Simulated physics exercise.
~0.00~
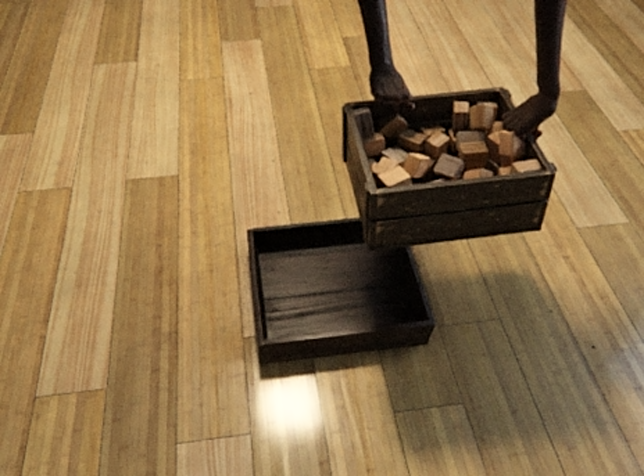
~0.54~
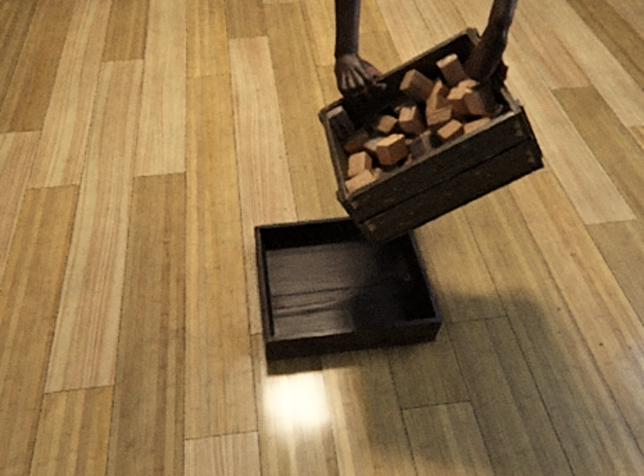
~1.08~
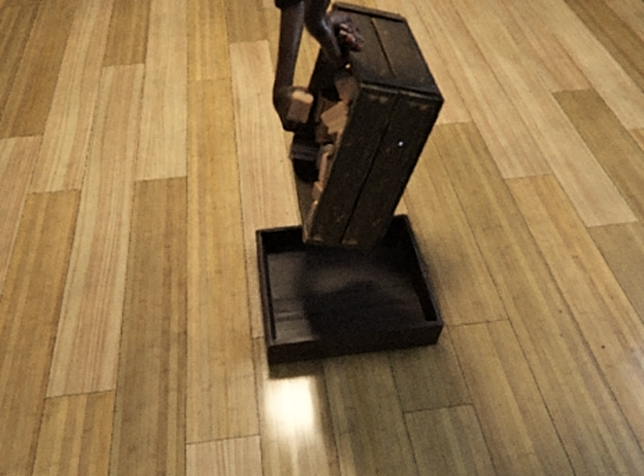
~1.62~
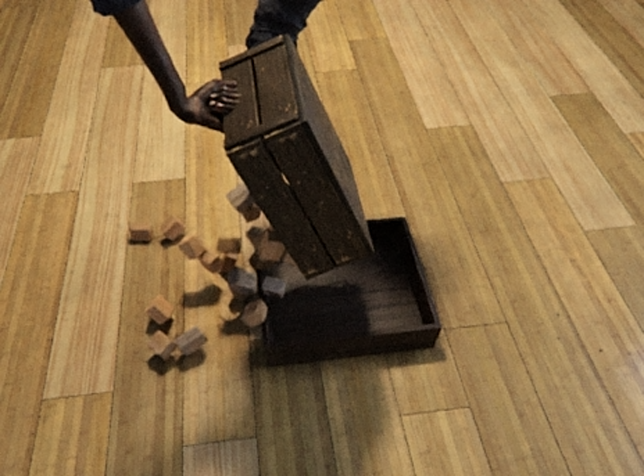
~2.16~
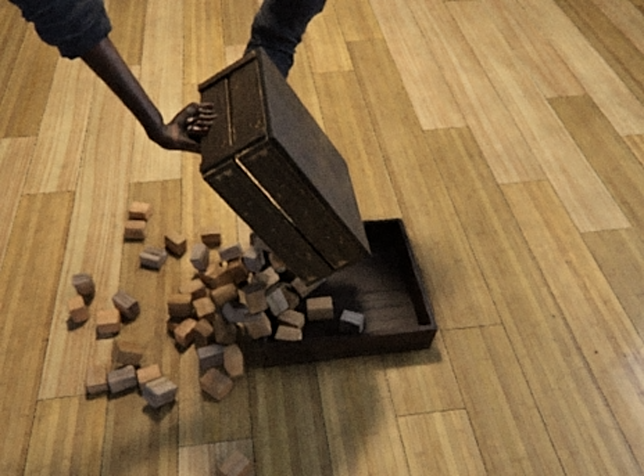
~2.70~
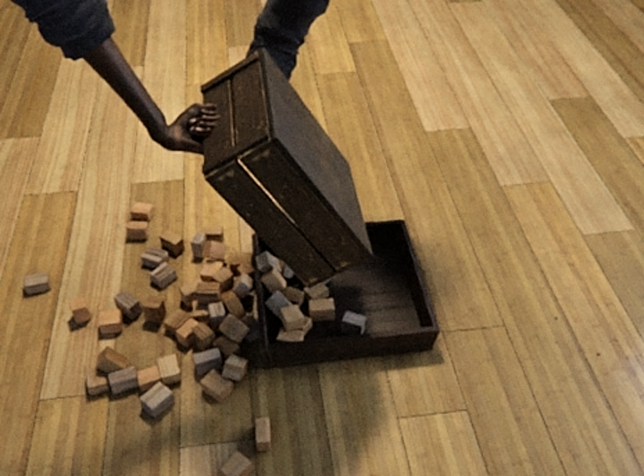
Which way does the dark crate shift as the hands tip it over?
The dark crate moves to the left as it is tipped over.
